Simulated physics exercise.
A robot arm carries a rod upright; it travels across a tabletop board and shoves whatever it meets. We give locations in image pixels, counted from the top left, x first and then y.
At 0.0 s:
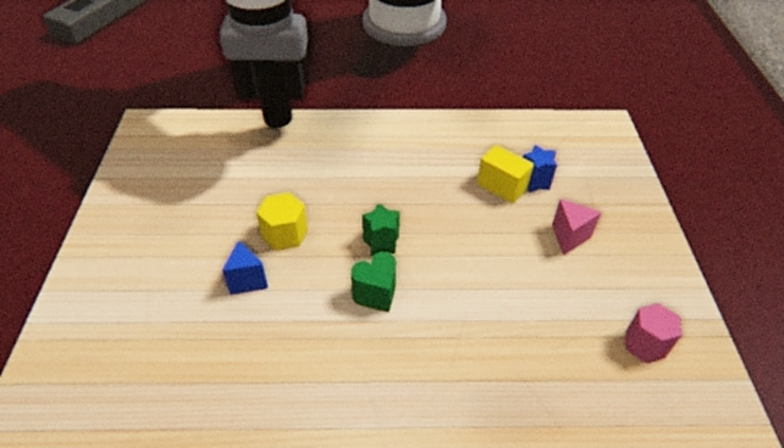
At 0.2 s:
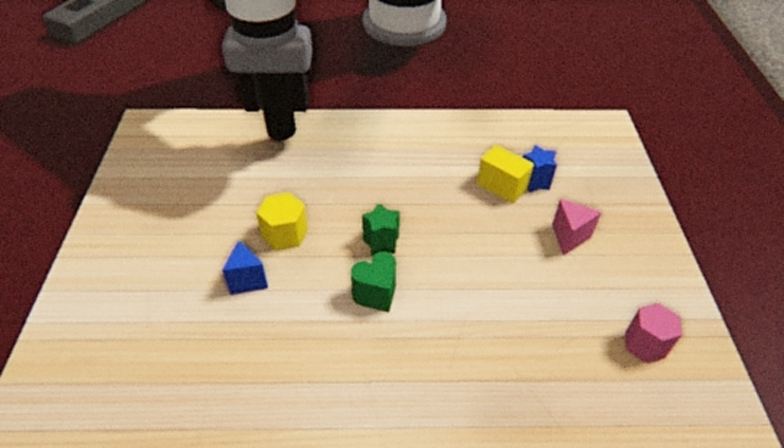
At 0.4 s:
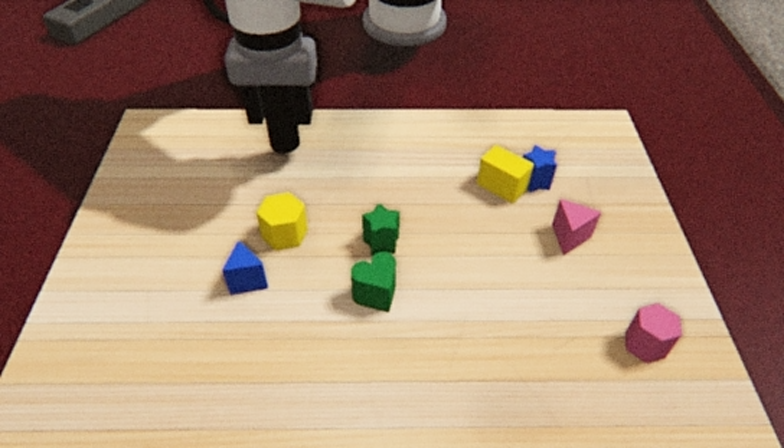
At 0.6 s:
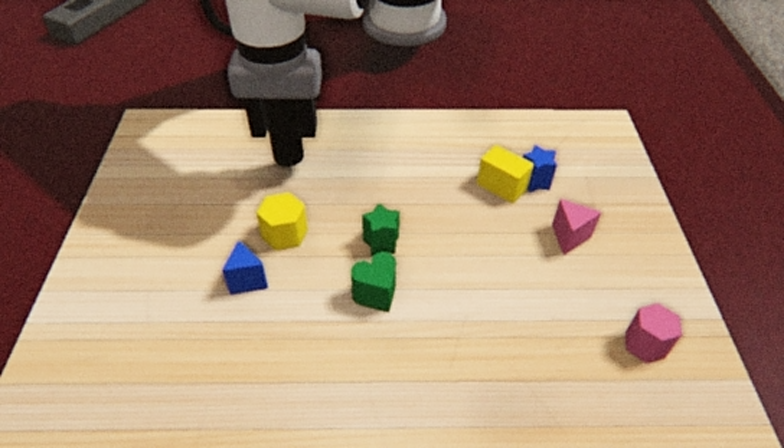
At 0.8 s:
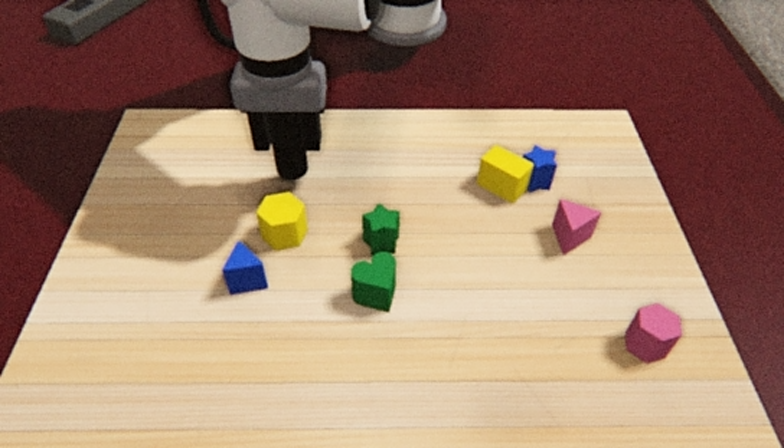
A robotic arm with a dark rod at its tip moved slowly from the wooden board's back edge toward the viewer, nearing the yellow hexagon, while all the blue, green, yellow and pink blocks stayed still.
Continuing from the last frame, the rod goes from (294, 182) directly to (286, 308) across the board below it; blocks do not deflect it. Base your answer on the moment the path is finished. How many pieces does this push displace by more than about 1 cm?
Moved: 2.
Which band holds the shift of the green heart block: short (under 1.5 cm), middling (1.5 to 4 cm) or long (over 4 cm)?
Result: Under 1.5 cm.
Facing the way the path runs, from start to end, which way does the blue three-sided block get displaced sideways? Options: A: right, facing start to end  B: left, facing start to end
My pick is A.
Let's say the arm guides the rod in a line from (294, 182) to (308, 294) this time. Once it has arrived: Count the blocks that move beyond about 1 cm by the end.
Moved: 2.
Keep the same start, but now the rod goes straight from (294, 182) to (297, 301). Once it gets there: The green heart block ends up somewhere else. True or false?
That is false.
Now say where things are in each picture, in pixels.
In the first frame, rod tip (278, 120); block tops, blue three-sided block (241, 257); yellow hexagon (280, 208); green heart block (376, 270).
In the second frame, rod (282, 133); blocks unchanged.
In the third frame, rod (285, 145); blocks unchanged.
In the fourth frame, rod (289, 158); blocks unchanged.
In the fifth frame, rod (293, 171); blue three-sided block (241, 257); yellow hexagon (280, 208); green heart block (376, 270).
The first path, step by step. One third of the way, rod (291, 208); yellow hexagon (277, 222), turned 20° clockwise.
Two thirds of the way, rod (288, 250); blue three-sided block (225, 274), turned 45° clockwise; yellow hexagon (263, 265), turned 45° clockwise.
At the end, rod (283, 297); blue three-sided block (223, 275), turned 55° clockwise; yellow hexagon (243, 309), turned 70° clockwise; green heart block in place.
